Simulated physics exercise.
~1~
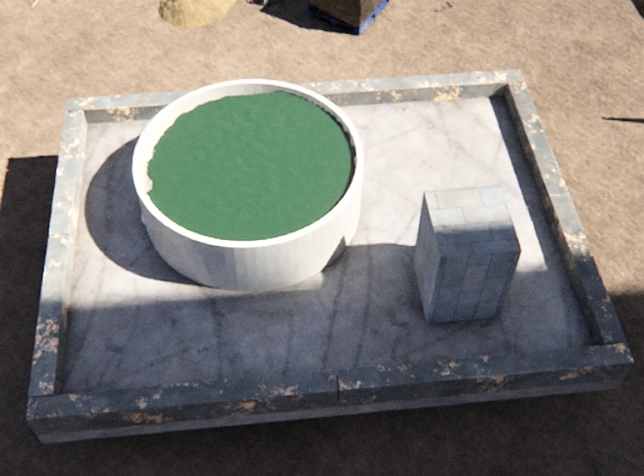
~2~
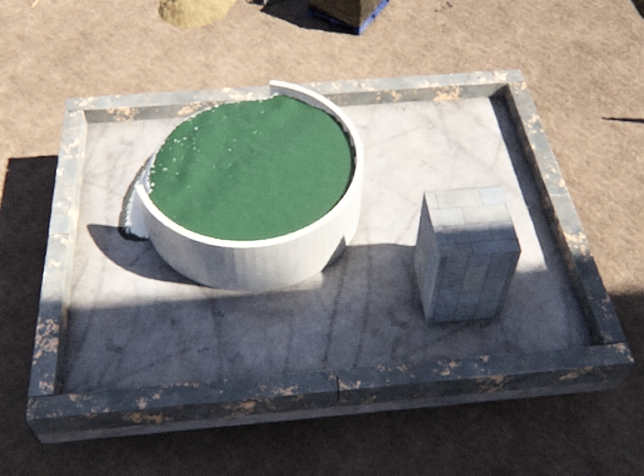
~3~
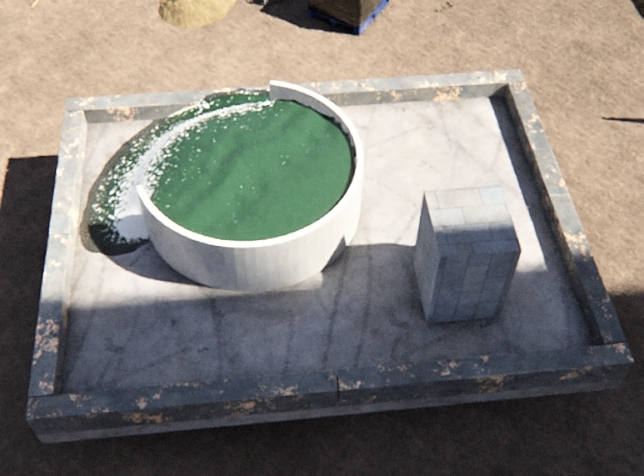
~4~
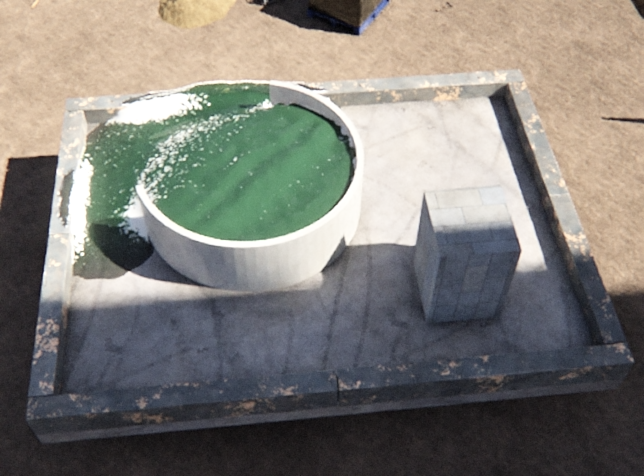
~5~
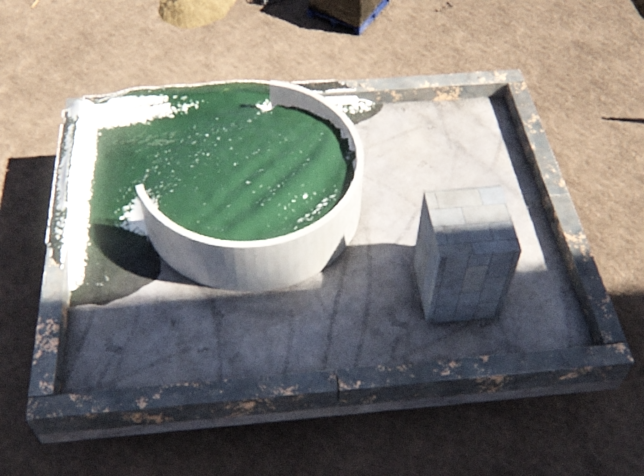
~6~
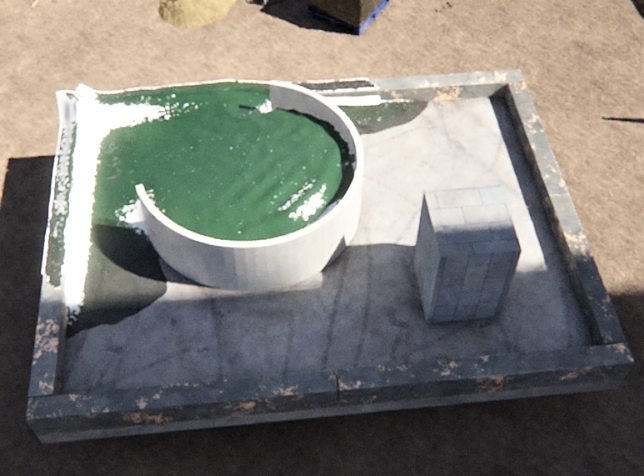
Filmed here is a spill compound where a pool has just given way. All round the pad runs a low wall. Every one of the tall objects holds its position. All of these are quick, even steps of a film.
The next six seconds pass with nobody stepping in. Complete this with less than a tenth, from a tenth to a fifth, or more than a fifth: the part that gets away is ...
The part that gets away is more than a fifth.
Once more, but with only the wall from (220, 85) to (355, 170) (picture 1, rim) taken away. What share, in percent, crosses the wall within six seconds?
Some 30 in a hundred.
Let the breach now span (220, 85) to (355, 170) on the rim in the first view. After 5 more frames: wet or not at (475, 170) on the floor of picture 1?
That spot ends up soaked.
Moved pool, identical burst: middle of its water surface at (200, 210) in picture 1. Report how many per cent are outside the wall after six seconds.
By my count it comes to roughly 32 percent.
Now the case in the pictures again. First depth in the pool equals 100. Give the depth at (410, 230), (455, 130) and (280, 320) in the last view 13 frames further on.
Approx. values, in order: 0 %, 2 %, 2 %.
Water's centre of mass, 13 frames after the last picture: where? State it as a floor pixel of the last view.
Centre: Close to (209, 194).
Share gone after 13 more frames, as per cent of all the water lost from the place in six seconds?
Share gone by then: About 90 %.
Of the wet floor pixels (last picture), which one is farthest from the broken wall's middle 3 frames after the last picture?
I'd say around (498, 98).
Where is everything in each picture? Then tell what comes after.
The first frame shows still water in the round tank at (249, 161).
In the second frame, the front is at a hidden place, out from the gap on the round tank's far side.
In the third frame, water pours out on the round tank's far side and has run to a hidden place.
In the fourth frame, the front is at a hidden place, out from the gap on the round tank's far side.
In the fifth frame, water pours out on the round tank's far side and has run to (374, 106).
In the sixth frame, water pours out on the round tank's far side and has run to (419, 103).
A moment on, water covers 35 % of the floor; the low wall has let 8 % over.
Next, water covers 40 % of the floor; the low wall has let 14 % over.
Then, water covers 60 % of the floor; the low wall has let 30 % over.
Later, water covers 75 % of the floor; the low wall has let 33 % over.
In the end, water covers 85 % of the floor; the low wall has let 33 % over.
